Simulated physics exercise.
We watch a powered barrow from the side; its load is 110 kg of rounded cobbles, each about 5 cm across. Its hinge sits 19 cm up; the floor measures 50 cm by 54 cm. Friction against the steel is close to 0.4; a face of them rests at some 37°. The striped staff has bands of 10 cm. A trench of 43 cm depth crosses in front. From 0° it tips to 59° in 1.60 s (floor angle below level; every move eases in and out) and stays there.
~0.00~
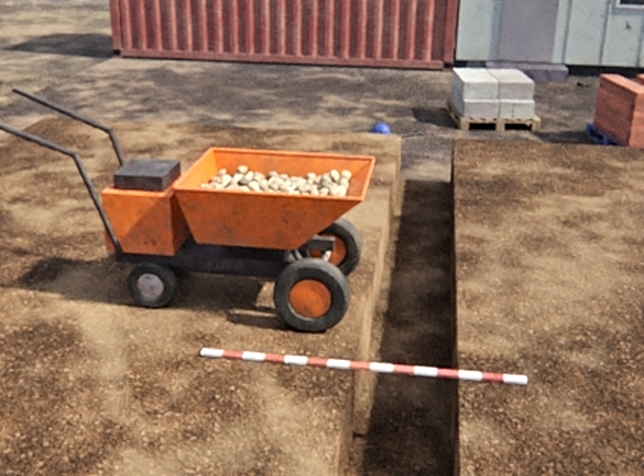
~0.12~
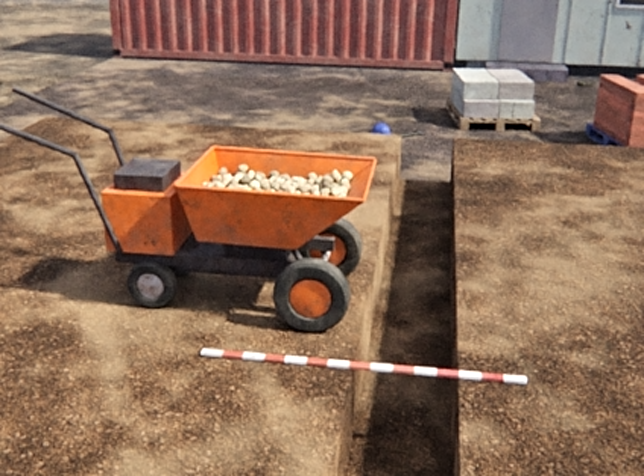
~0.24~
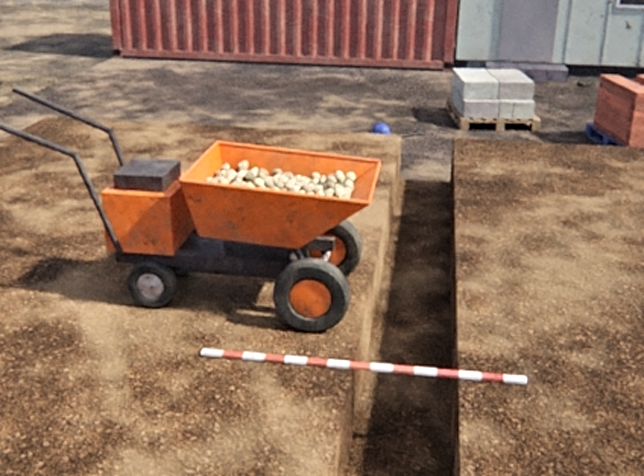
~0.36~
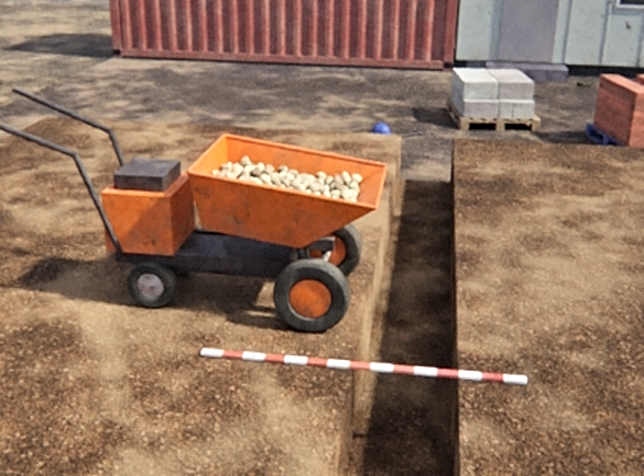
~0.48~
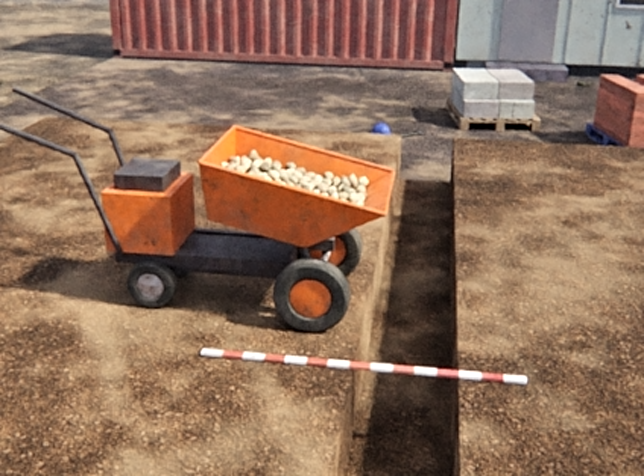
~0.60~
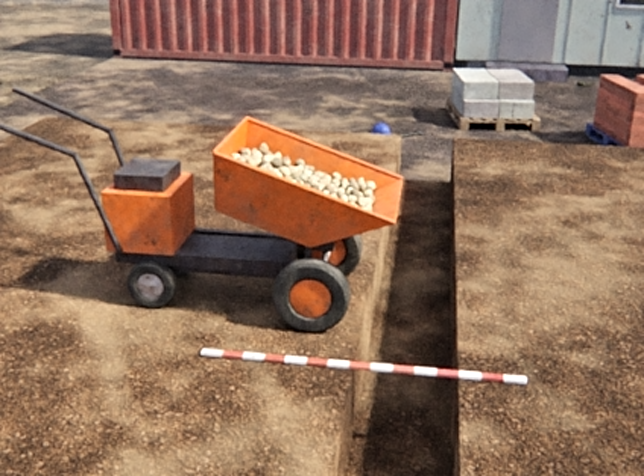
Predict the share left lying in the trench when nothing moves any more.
Roughly 54 per cent ends in the trench.
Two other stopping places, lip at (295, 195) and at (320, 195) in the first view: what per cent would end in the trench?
About 100 and 95 per cent.
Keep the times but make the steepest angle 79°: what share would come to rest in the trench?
Then about 60 per cent.
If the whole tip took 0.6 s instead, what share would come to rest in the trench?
In that case some 35 per cent.
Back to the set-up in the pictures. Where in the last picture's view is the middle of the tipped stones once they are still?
Around (448, 366).
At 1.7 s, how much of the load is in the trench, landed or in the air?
Some 10 per cent.
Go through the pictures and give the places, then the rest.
The tray is at 0°, its lip at (362, 200); the top of the load is at (310, 183), in the first picture.
Lip at (364, 201), floor tilted 1°, highest stones at (298, 182); the stones move at 0.1 m/s on average, in the second picture.
Lip at (369, 203), floor tilted 4°, highest stones at (260, 178); the stones move at 0.2 m/s on average, in the third picture.
The tray is at 8°, its lip at (376, 208); the top of the load is at (241, 172); the stones move at 0.3 m/s on average, in the fourth picture.
Lip at (385, 214), floor tilted 13°, highest stones at (248, 164); the stones move at 0.4 m/s on average, in the fifth picture.
The tray is at 19°, its lip at (395, 223); the top of the load is at (259, 158); the stones move at 0.4 m/s on average, in the sixth picture.
After 1.2 s the floor is at 50°; 100 % in the tray; the foremost stones are at (407, 242).
After 1.7 s the floor is at 59°; 77 % in the tray, 11 % in the trench, 12 % past the trench; the foremost stones are at (486, 312).
After 2.0 s the floor is at 59°; 41 % in the tray, 20 % in the trench, 40 % past the trench; the foremost stones are at (565, 321).
After 4.0 s the floor is at 59°; 0 % in the tray, 54 % in the trench, 46 % past the trench; the foremost stones are at (624, 329).
